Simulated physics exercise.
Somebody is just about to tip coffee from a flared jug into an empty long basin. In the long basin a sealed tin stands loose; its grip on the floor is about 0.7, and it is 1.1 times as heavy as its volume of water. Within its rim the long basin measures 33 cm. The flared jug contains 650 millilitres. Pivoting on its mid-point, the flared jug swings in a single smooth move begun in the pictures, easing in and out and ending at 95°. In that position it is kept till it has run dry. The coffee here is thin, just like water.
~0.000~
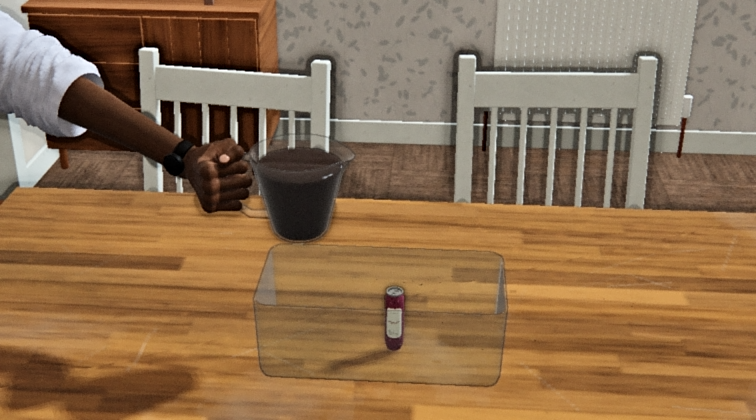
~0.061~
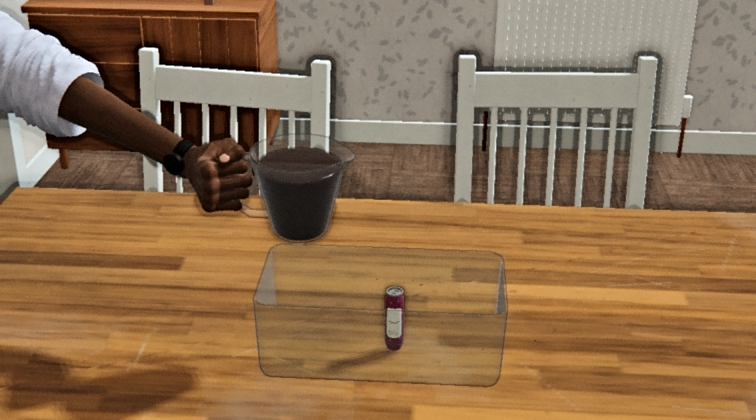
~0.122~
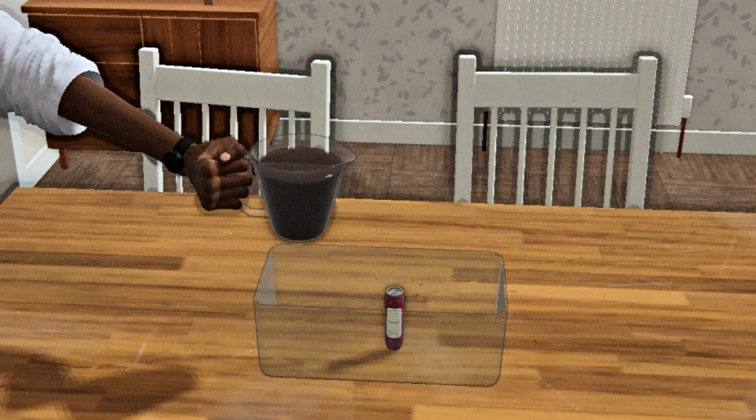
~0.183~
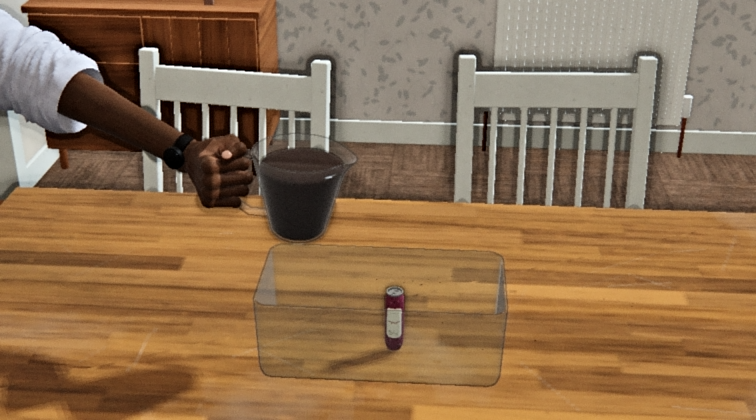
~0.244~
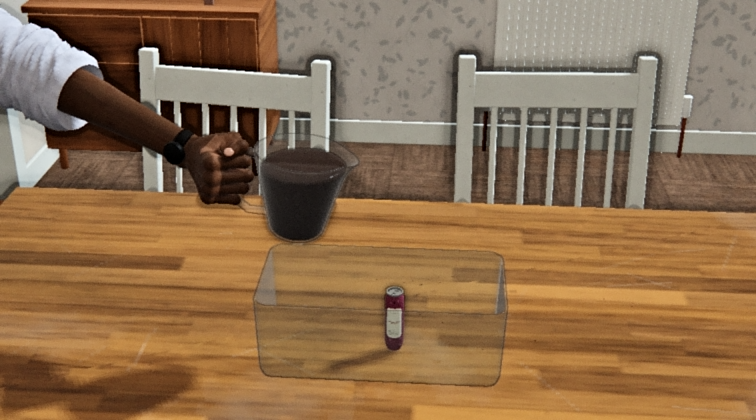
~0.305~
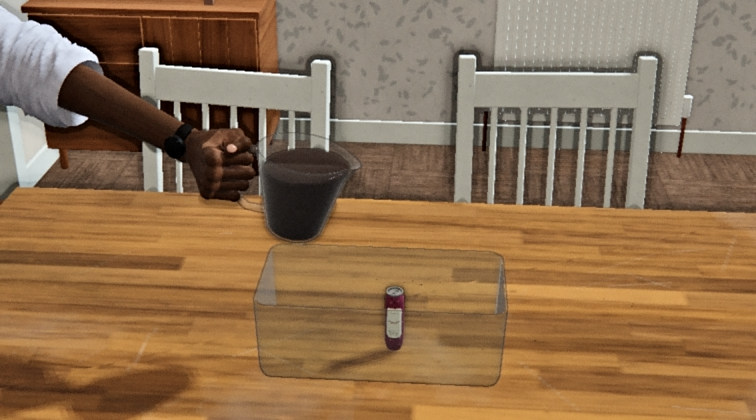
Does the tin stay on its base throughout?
No, it goes down.
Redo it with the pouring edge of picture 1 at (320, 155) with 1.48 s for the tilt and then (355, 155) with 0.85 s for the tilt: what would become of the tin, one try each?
In the first try it comes down; in the second it comes down.
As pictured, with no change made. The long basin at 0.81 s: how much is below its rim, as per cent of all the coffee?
8 %, more or less.
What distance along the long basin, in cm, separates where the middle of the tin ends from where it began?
Some 6.0 cm.
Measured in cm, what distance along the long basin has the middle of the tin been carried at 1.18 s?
Around 0 centimetres.
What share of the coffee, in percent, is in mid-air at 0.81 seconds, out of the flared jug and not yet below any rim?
Near 16 per cent of it all.
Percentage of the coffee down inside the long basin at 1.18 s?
About 62 %.
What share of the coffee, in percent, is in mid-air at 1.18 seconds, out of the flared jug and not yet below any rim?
14 per cent, roughly.
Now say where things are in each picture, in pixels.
Tilt 0°; pouring edge (356, 155); surface from (257, 161) to (343, 164); the long basin's rim runs from (262, 274) to (505, 283); the tin's top is at (395, 294), in the first picture.
Tilt 0°; pouring edge (356, 156); surface from (257, 161) to (343, 165), in the second picture.
Tilt 2°; pouring edge (357, 157); surface from (258, 161) to (344, 165), in the third picture.
Tilt 4°; pouring edge (358, 159); surface from (260, 161) to (345, 166), in the fourth picture.
Tilt 6°; pouring edge (360, 161); surface from (261, 161) to (347, 166), in the fifth picture.
Tilt 10°; pouring edge (362, 165); surface from (263, 162) to (351, 166), in the sixth picture.
By 0.81 s the tilt is 54° and 77 per cent is still to pour; the tin stands where it began.
By 1.18 s the tilt is 85° and 25 per cent is still to pour; the tin stands where it began.
By 1.56 s the tilt is 95° and 1 per cent is still to pour; the tin lies on its side.
By 1.98 s the tilt is 95° and 0 per cent is still to pour; the tin lies on its side.
At rest the tin lies on its side.
